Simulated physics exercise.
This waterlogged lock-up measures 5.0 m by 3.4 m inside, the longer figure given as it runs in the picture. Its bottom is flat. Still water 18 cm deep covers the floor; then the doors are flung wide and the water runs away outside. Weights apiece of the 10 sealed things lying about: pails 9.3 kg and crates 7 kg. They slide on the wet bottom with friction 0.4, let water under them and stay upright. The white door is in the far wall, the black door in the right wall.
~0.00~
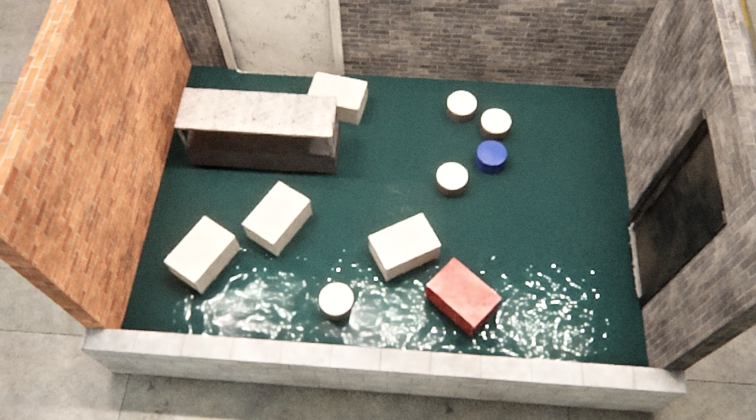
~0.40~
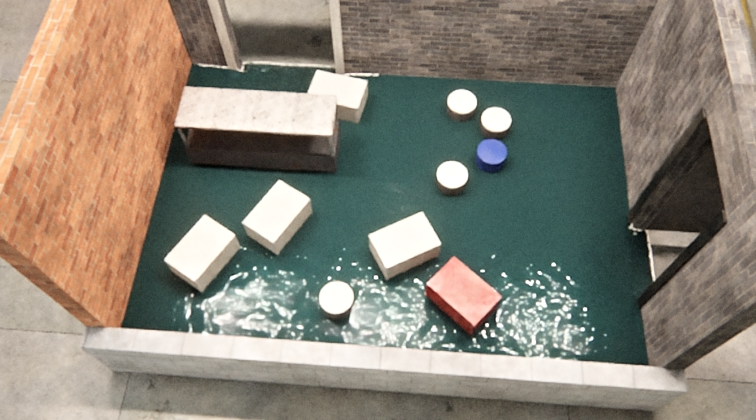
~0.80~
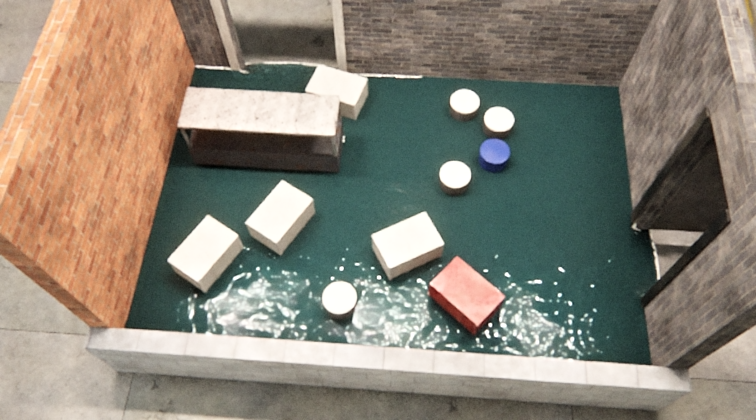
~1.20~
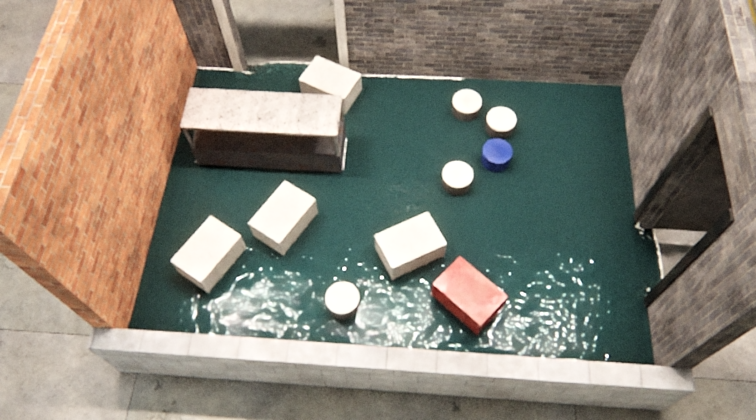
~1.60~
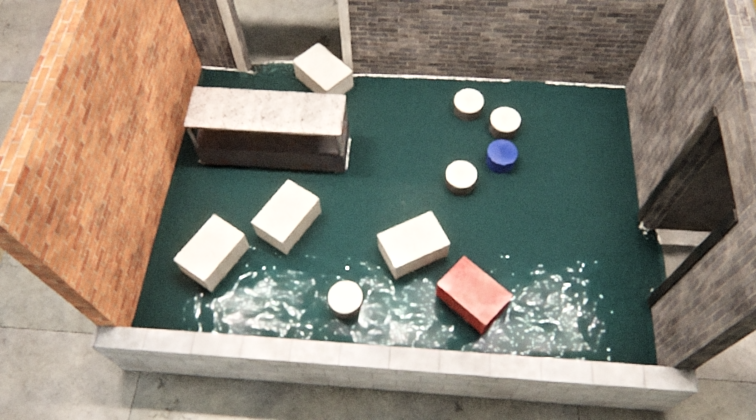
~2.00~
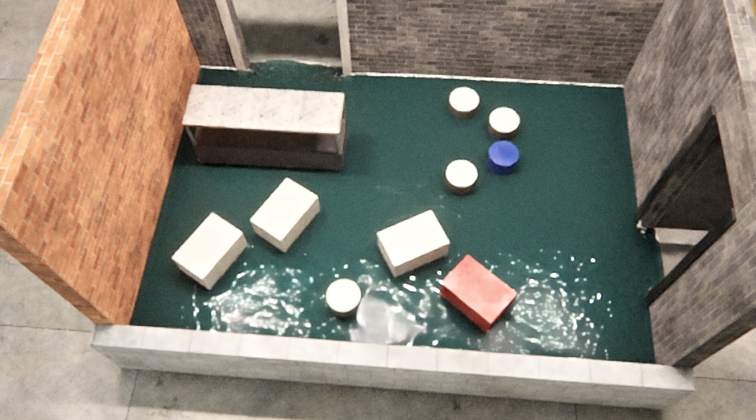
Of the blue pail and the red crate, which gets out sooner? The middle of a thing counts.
The red one.
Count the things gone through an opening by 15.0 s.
By then 2.
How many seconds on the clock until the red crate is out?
Near 13.0 s.
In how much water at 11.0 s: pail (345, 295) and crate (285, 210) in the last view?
About 10 and 10 cm.
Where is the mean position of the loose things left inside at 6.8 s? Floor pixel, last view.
Near (428, 198).
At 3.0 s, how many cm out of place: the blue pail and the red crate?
About 10 and 30 cm.
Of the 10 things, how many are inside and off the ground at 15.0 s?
3 of them.
After 3.0 s the blue pail is near (506, 155), 0.1 m from its start, afloat; the red crate is near (498, 291), 0.3 m from its start, afloat; 1 of 10 are out; 9 afloat.
After 6.8 s the blue pail is near (517, 143), 0.2 m from its start, afloat; the red crate is near (549, 281), 0.8 m from its start, afloat; 1 of 10 are out; 8 afloat.
After 11.0 s the blue pail is near (521, 152), 0.2 m from its start, aground; the red crate is near (608, 273), 1.4 m from its start, afloat; 1 of 10 are out; 4 afloat.
After 15.0 s the blue pail is near (521, 152), 0.2 m from its start, aground; the red crate has gone out (at 12.9 s); 2 of 10 are out; 3 afloat.
